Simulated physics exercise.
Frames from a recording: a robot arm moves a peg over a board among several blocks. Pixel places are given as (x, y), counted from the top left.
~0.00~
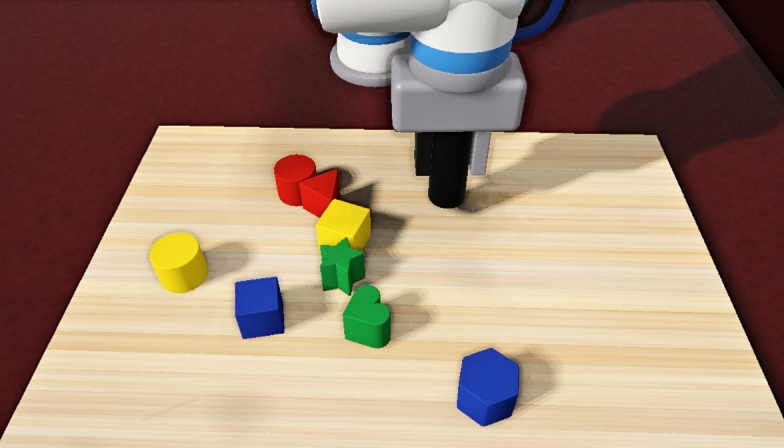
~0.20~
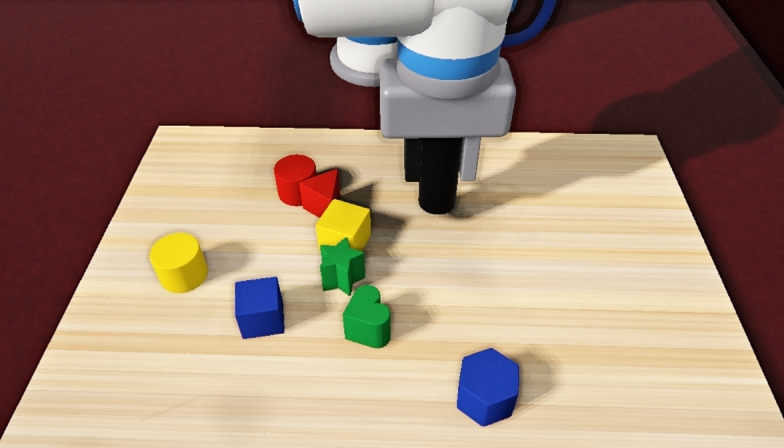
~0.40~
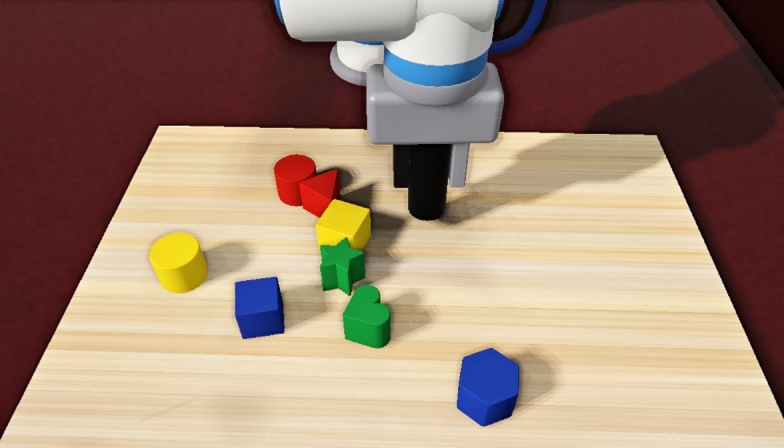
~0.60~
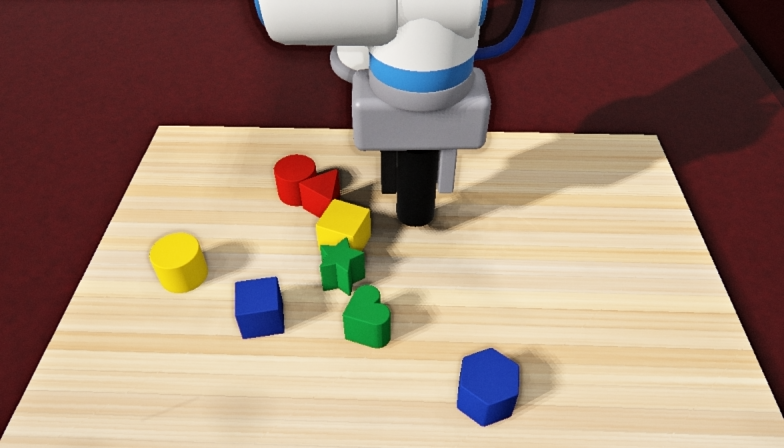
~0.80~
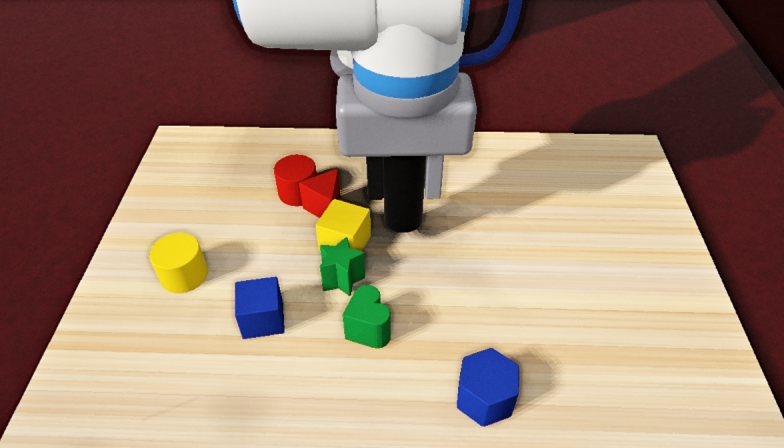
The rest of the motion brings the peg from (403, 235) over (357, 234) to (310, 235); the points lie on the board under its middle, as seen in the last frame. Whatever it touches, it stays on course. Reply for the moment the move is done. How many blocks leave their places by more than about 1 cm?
I think three or more will be displaced.
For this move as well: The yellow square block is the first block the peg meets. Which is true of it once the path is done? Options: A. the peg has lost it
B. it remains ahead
B.
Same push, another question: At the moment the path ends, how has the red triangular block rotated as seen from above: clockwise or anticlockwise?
Overhead view: Clockwise.
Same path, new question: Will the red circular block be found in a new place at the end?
Short answer: Yes.
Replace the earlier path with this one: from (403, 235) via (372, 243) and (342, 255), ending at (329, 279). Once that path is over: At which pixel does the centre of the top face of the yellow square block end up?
Just about (297, 224).
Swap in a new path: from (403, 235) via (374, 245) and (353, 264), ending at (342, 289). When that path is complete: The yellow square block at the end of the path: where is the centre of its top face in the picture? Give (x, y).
For the centre of its top, I'd go with (315, 224).
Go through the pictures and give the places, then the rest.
The first frame shows peg tip (446, 196); block tops, red circular block (295, 167); red triangular block (323, 183); green star (340, 254); yellow square block (343, 217).
The second frame shows peg (437, 202); blocks unchanged.
The third frame shows peg (427, 208); blocks unchanged.
The fourth frame shows peg (415, 214); blocks unchanged.
The fifth frame shows peg (403, 220); red circular block (295, 167); red triangular block (323, 183); green star (340, 254); yellow square block (343, 217).
On the path given first. Halfway along, peg (355, 218); yellow square block (316, 221), turned 40° anticlockwise.
At the end, peg (308, 220); red circular block (289, 158); red triangular block (303, 183), turned 40° clockwise; green star in place; yellow square block (274, 232), turned 80° anticlockwise.
